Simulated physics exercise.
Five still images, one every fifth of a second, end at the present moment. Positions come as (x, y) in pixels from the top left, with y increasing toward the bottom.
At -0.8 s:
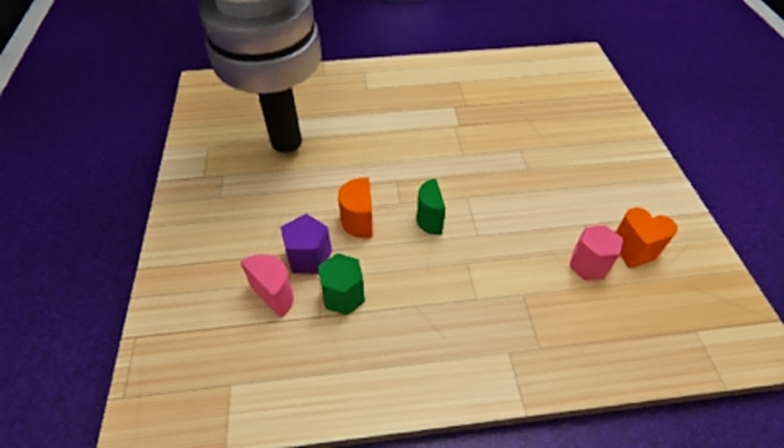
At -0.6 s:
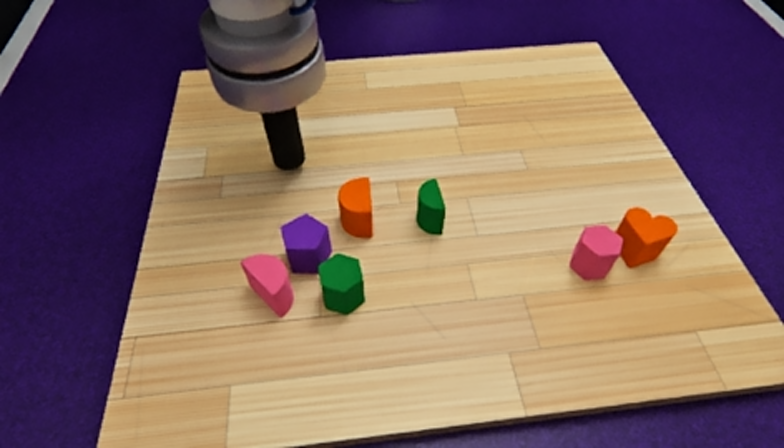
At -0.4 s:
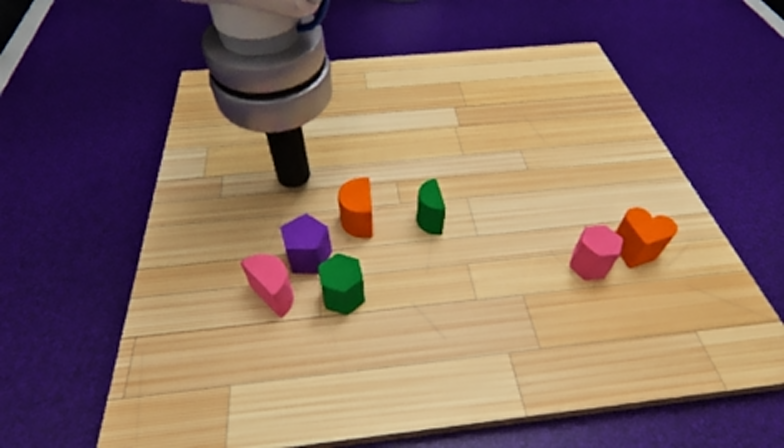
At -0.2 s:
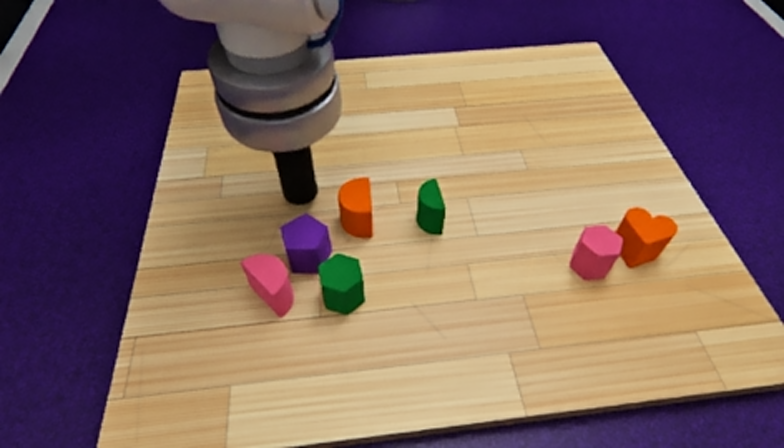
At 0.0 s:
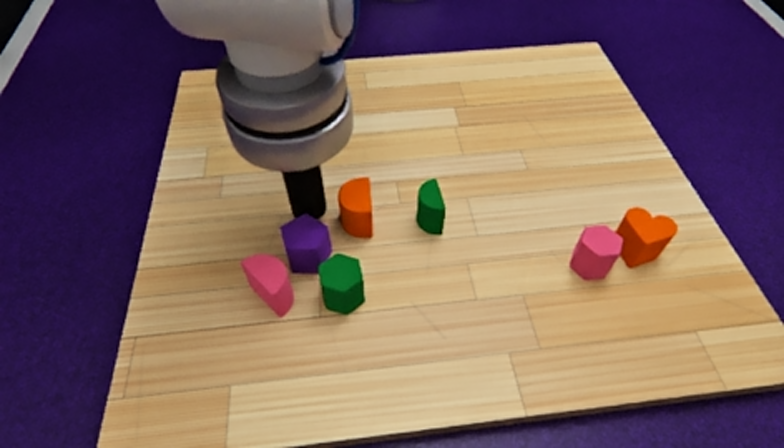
A grey and white robotic arm with a black rod reaches down over a pale wooden board on a purple surface, seen from above at an angle. Pink, purple, green and orange blocks sit left of centre, with a pink block and an orange heart at right. The arm moves toward the viewer and slightly right, bringing the rod close behind the purple block, while the blocks and camera stay still.
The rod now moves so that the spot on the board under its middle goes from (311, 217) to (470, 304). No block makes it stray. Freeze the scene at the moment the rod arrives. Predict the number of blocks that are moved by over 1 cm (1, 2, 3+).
1.
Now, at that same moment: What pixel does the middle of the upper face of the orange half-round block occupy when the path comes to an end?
Top centre: (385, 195).
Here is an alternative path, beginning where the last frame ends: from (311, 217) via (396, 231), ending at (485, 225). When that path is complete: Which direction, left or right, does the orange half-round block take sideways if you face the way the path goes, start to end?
Left side.
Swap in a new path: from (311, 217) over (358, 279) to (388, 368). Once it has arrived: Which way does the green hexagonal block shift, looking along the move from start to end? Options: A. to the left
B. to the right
B - to the right.
On the path given first. One third of the way, rod at (361, 235); orange half-round block at (385, 195), turned 55° anticlockwise.
Two thirds of the way, rod at (415, 264); orange half-round block at (385, 195), turned 55° anticlockwise.
At the end, rod at (472, 297); purple five-sided block still; orange half-round block at (385, 195), turned 55° anticlockwise.
